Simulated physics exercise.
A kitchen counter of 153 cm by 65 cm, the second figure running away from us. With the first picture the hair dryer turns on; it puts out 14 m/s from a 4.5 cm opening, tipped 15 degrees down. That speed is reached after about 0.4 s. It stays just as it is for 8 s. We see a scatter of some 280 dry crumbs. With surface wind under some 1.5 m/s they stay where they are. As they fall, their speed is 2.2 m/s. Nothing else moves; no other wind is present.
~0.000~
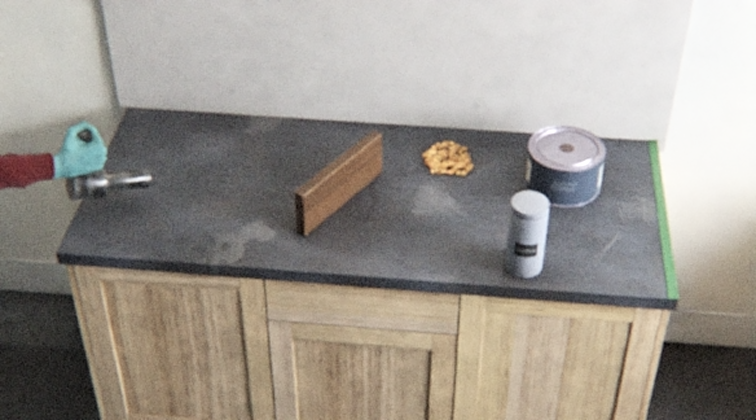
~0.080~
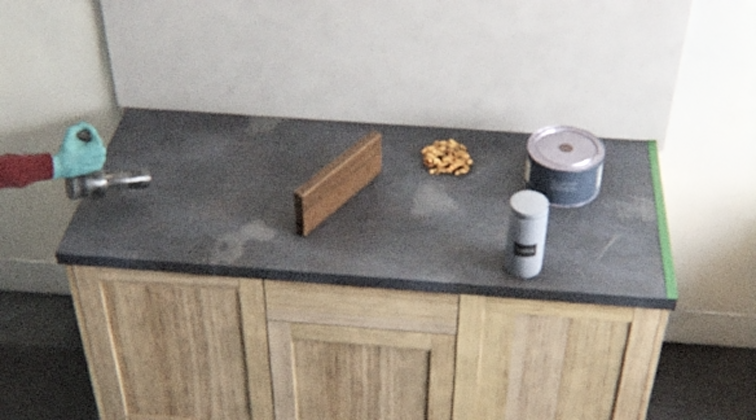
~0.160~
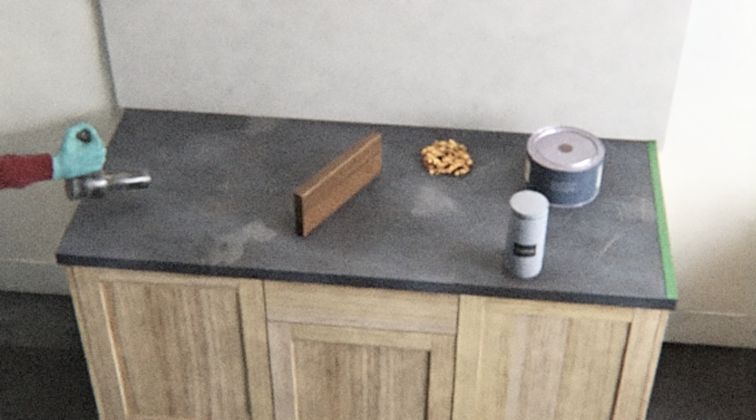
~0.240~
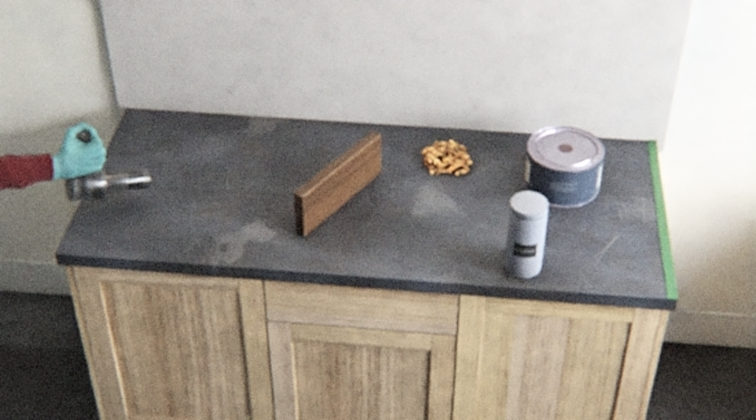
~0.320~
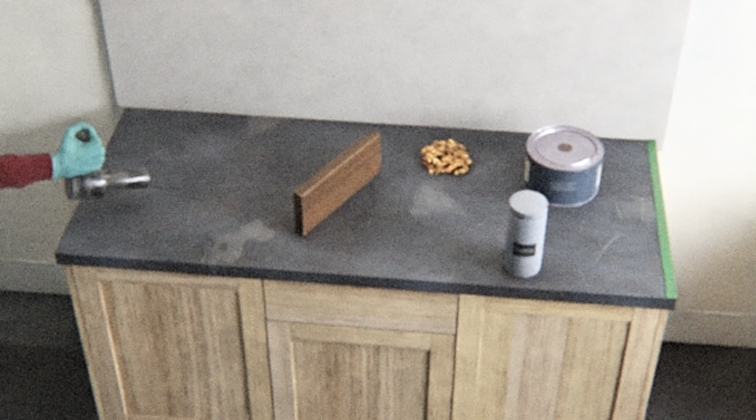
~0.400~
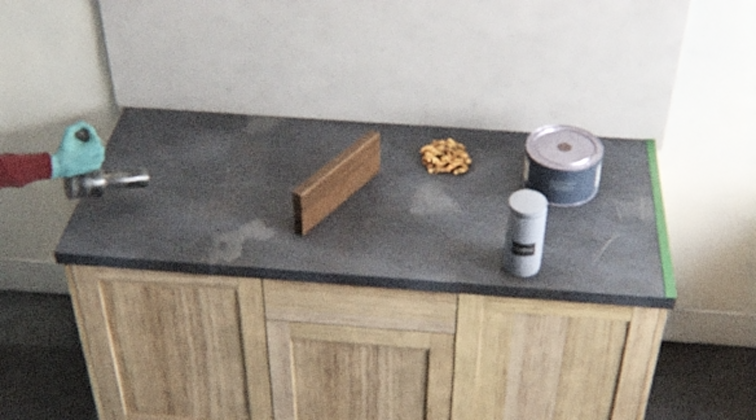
A teal-gloved hand with a dark red sleeve holds a grey hair dryer at the left end of a dark, pale-smudged countertop over light wood cabinets, seen from above and in front. A brown board stands upright near the middle, with golden-brown crumbs, a lidded dark blue tin, a pale grey canister and a green right edge beyond. Nothing visibly moves, and the view stays practically still.
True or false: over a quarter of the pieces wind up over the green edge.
True.
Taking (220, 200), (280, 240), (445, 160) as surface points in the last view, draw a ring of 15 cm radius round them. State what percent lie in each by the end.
In order: About 0 %, then 0 %, then 20 %.
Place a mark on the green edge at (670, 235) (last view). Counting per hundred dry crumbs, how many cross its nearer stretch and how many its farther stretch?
Estimate: Nearer ~ 0 %; farther ~ 70 %.
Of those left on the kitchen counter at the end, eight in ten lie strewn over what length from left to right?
The middle group spans some 30 cm.
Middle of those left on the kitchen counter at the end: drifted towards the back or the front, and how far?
It drifts toward the closer edge, close to 5 cm in all.
After 1.6 s, 49 % are on the move or not yet settled, 54 % are over the green edge; the middle of those still in play is near (467, 165).
After 2.6 s, 34 % are on the move or not yet settled, 64 % are over the green edge; the middle of those still in play is near (463, 164).
After 4.4 s, 26 % are on the move or not yet settled, 69 % are over the green edge; the middle of those still in play is near (464, 167).
After 8.0 s, at the end, 72 % are over the green edge; the middle of those still in play is near (464, 167).
